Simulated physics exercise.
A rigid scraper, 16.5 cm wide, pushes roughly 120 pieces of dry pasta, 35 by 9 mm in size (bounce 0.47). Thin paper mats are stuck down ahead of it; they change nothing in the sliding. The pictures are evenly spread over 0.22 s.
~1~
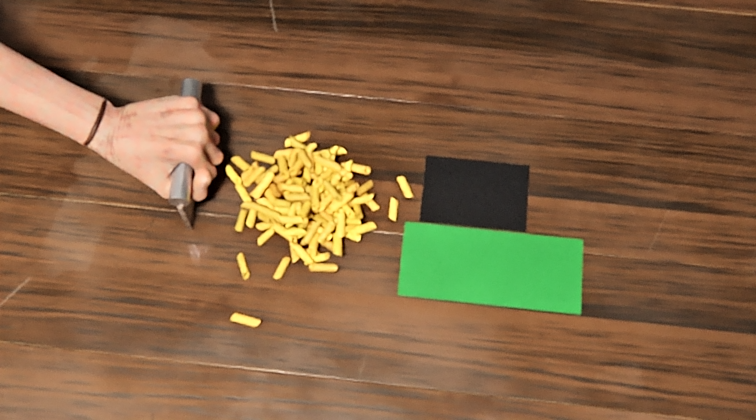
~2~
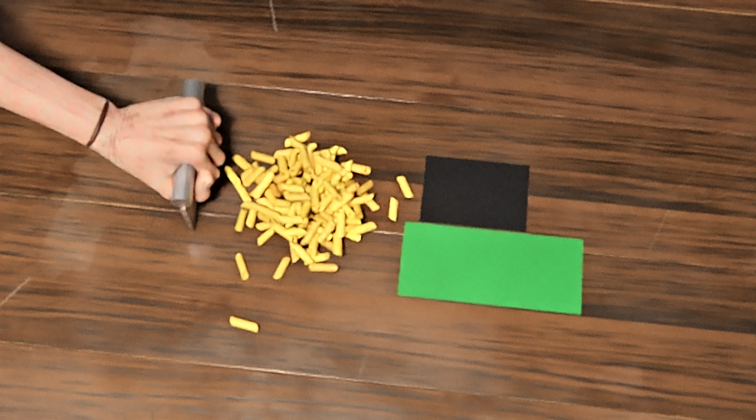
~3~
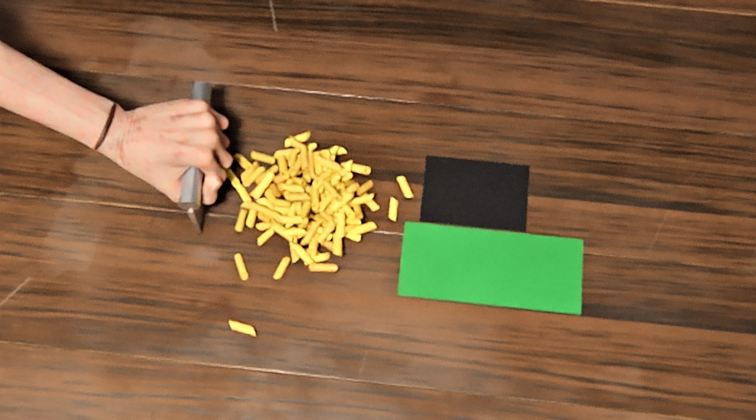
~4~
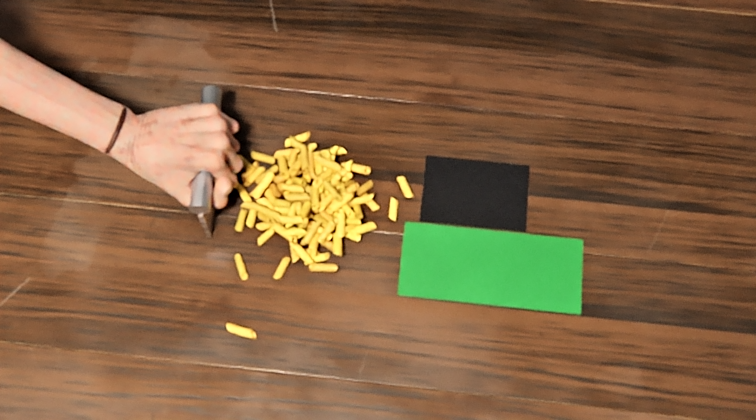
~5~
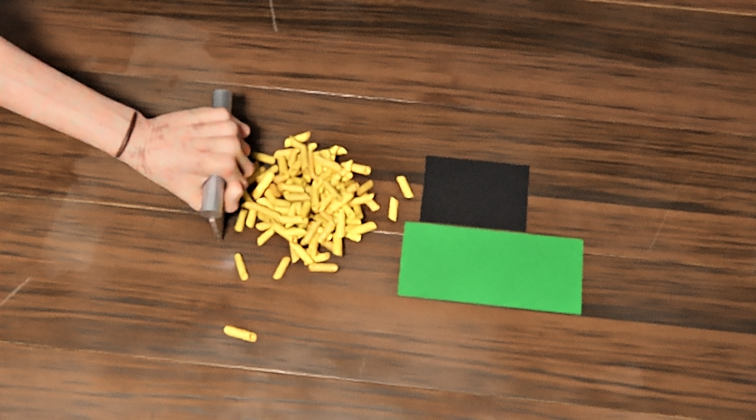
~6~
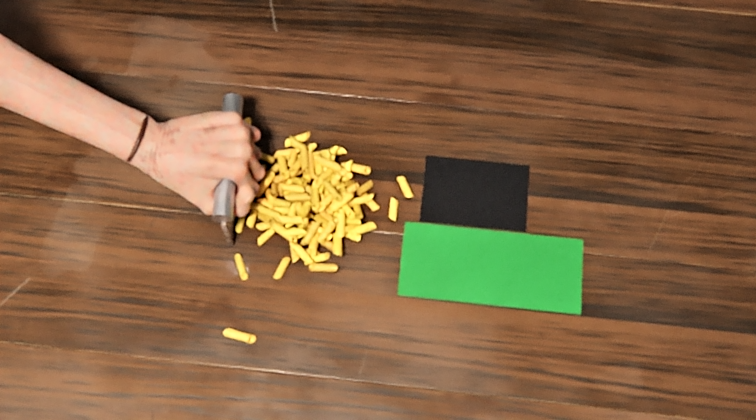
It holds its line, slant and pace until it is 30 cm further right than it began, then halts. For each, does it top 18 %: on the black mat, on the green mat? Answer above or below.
On the black mat: Above; on the green mat: Above.
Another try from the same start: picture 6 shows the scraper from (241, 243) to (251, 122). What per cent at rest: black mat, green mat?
Black mat 15, green mat 35.
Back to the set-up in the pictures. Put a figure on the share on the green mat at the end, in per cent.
Roughly 45 per cent.
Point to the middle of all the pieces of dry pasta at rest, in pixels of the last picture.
At about (461, 240).
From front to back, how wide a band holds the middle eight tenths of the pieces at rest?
Roughly 20 cm.
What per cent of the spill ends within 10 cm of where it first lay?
About 15 per cent.
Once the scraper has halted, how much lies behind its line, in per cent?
Some 20 per cent.
Then, 0.38 s after the last picture, scraper 17 cm from its start, spill 17 cm wide; off the mats 100 %.
Then, 0.76 s after the last picture, scraper 29 cm from its start, spill 23 cm wide; green mat 45 %, black mat 25 %, off the mats 30 %.
Then, 1.08 s after the last picture, scraper 32 cm from its start, spill 23 cm wide; green mat 45 %, black mat 25 %, off the mats 35 %.
In the end, green mat 45 %, black mat 25 %, off the mats 35 %.
